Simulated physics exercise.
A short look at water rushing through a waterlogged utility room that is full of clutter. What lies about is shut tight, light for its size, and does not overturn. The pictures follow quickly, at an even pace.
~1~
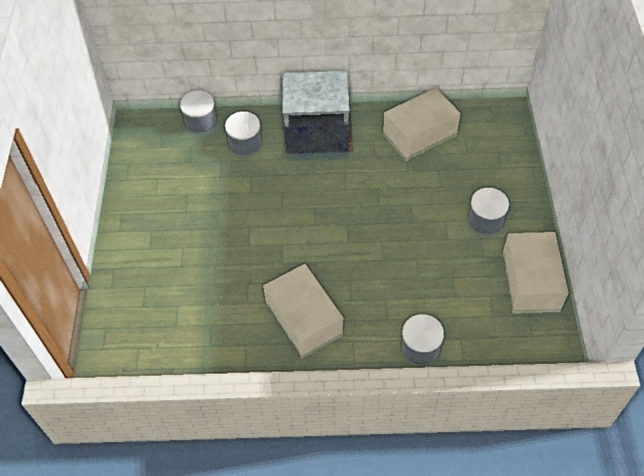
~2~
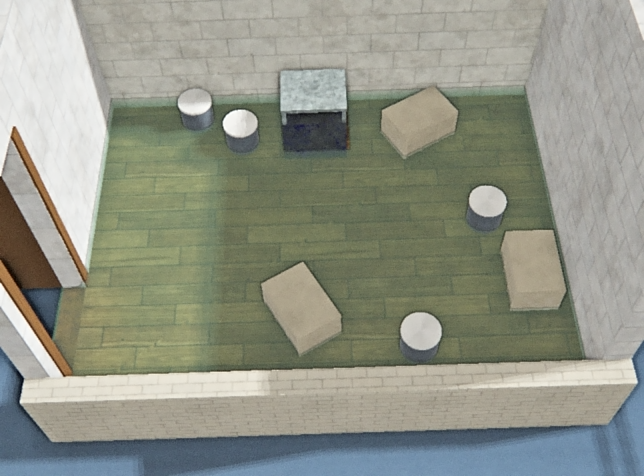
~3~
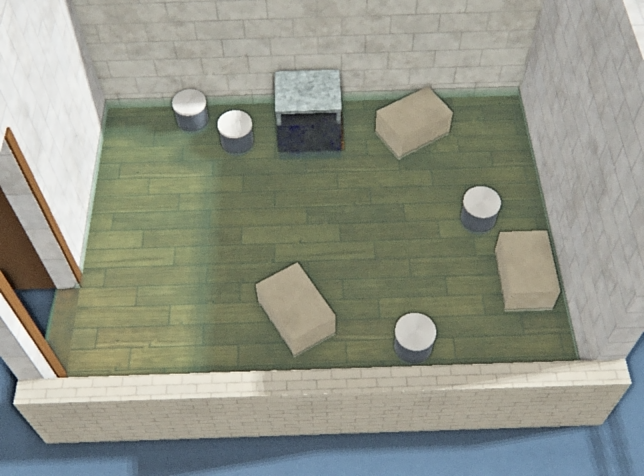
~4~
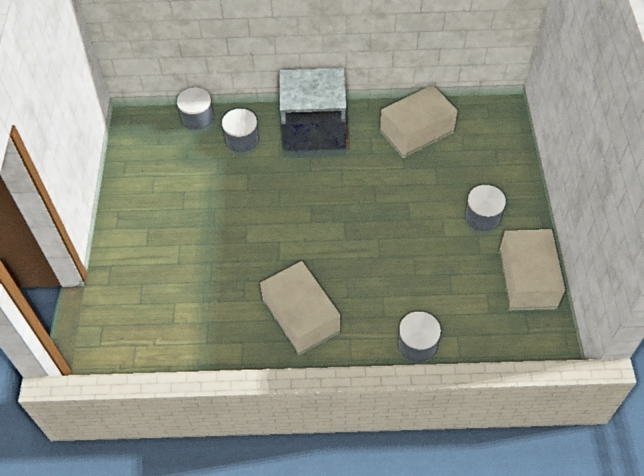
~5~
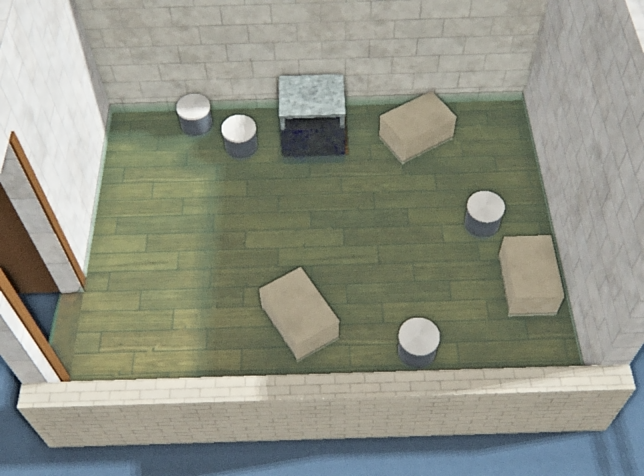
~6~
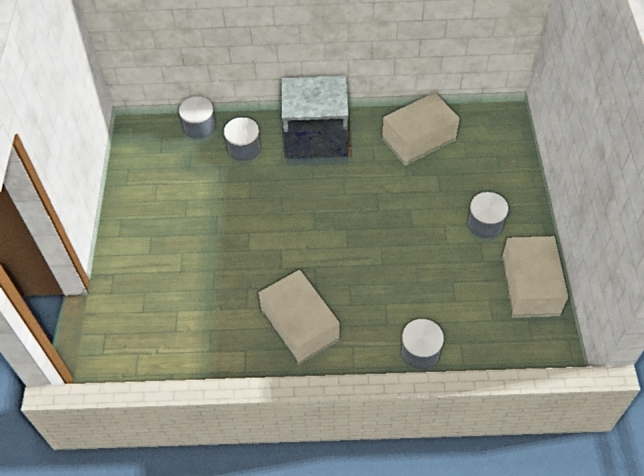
Small room with green plank flooring, a brown door at left opening as tan blocks and round pails stay in place.
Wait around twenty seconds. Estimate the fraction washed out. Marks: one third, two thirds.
It is not even a third.
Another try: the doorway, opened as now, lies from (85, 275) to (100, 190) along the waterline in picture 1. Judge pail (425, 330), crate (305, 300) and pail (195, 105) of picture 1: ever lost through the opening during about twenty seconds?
In that order: Stays, gone, gone.
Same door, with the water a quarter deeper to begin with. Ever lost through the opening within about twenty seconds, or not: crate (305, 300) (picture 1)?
For that one: Gone.
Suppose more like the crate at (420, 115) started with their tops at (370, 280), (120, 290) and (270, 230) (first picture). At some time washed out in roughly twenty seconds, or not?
In turn: Yes, carried outside, out.
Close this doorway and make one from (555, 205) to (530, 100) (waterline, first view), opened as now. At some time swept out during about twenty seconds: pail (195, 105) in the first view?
Verdict: Left behind.
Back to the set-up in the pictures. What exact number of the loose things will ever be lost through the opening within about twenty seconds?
The number is 1.
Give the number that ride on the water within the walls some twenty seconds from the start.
6 of them.
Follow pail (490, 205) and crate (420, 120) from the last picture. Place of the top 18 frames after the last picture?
Roughly at (461, 217) and (397, 129).
A moment on, 0 of 7 are out; 7 afloat.
Next, 0 of 7 are out; 7 afloat.
Later, 1 of 7 are out; 6 afloat.
In the end, 1 of 7 are out; 6 afloat.
